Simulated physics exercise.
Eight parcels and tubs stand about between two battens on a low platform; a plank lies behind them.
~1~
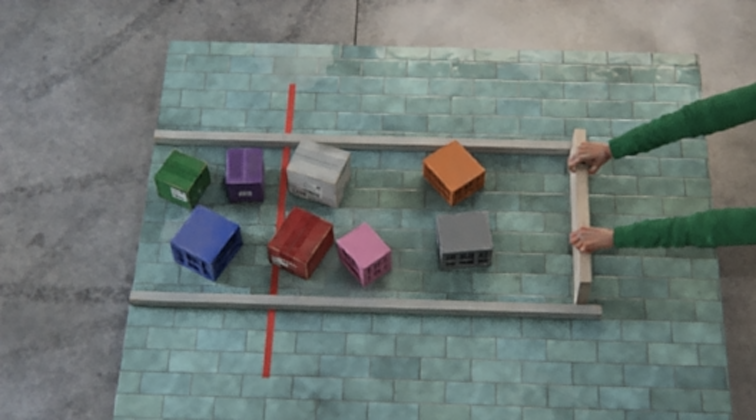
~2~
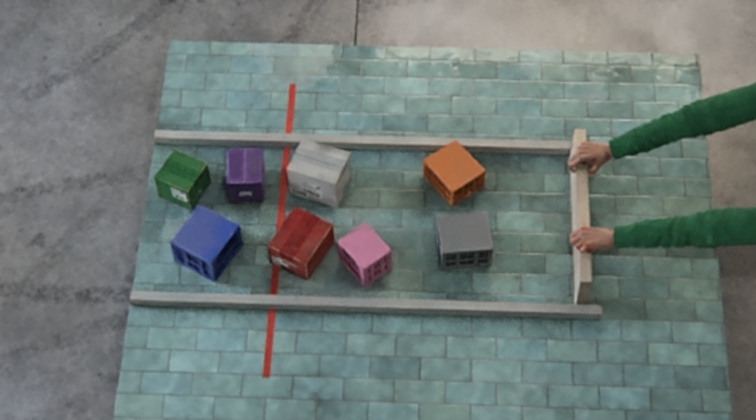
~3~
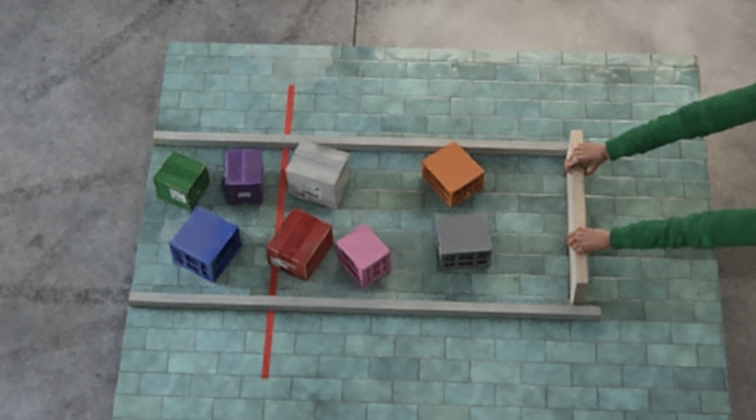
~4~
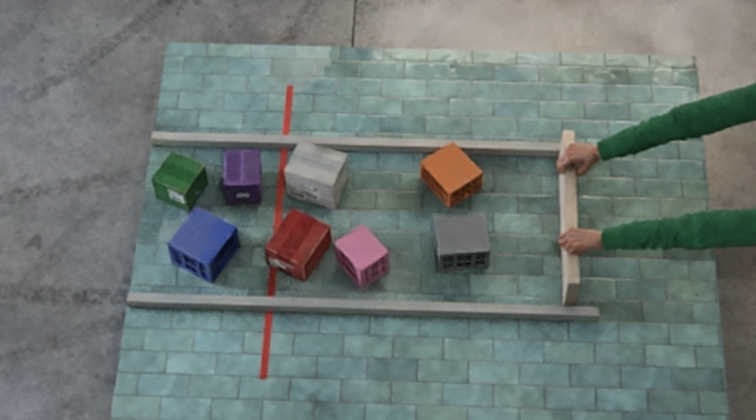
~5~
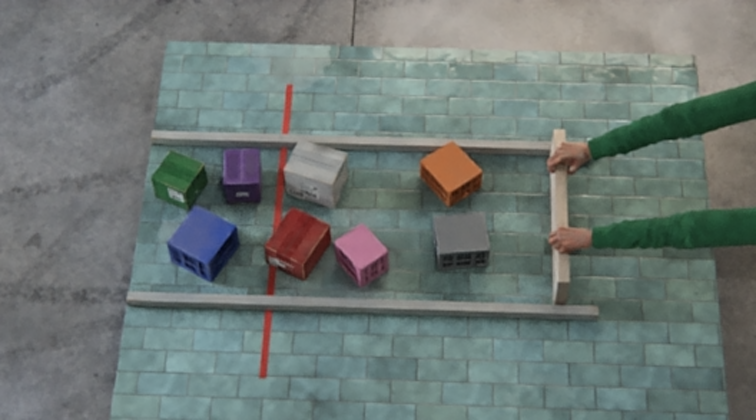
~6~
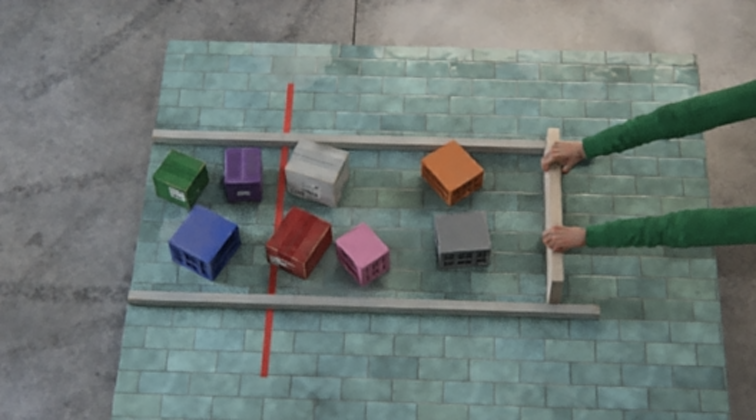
Two hands slide a plank slightly left between two battens, toward eight still boxes.
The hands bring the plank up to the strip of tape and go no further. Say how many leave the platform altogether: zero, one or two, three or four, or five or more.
The fall count stops at one or two.
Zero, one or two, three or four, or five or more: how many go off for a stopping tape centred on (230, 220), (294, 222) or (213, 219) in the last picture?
Taking the places in the order asked: Three or four, then none, then either three or four.
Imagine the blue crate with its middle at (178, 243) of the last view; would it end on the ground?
It stays on.
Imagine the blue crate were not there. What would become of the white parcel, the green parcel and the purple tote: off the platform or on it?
Outcome: White parcel is not lost; green parcel ends up off; purple tote is not lost.
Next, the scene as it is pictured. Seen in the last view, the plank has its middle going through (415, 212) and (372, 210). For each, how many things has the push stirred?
One spot: 3. Other spot: 5.
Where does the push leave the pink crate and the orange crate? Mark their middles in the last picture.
The one named first is at (251, 275), the next at (263, 159).
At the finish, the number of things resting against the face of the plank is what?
3 are in contact with it.
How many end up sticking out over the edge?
I count 1 overhanging.
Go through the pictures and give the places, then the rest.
In the first frame, green parcel (183, 180); blue crate (207, 243); purple tote (246, 176); plank (580, 217); tape (280, 222).
In the second frame, blue crate (207, 243); grey crate (464, 241).
In the third frame, purple tote (245, 177); plank (577, 218).
In the fourth frame, green parcel (180, 181); pink crate (362, 257).
In the fifth frame, blue crate (204, 244); orange crate (451, 174).
In the sixth frame, green parcel (181, 179); blue crate (205, 243); purple tote (244, 175); plank (553, 216); tape (278, 221).
Soon after, none off yet; green parcel at rest near (181, 179); blue crate at rest near (205, 243); purple tote at rest near (244, 175).
By the end, the number that fall off is one or two; fallen, green parcel.
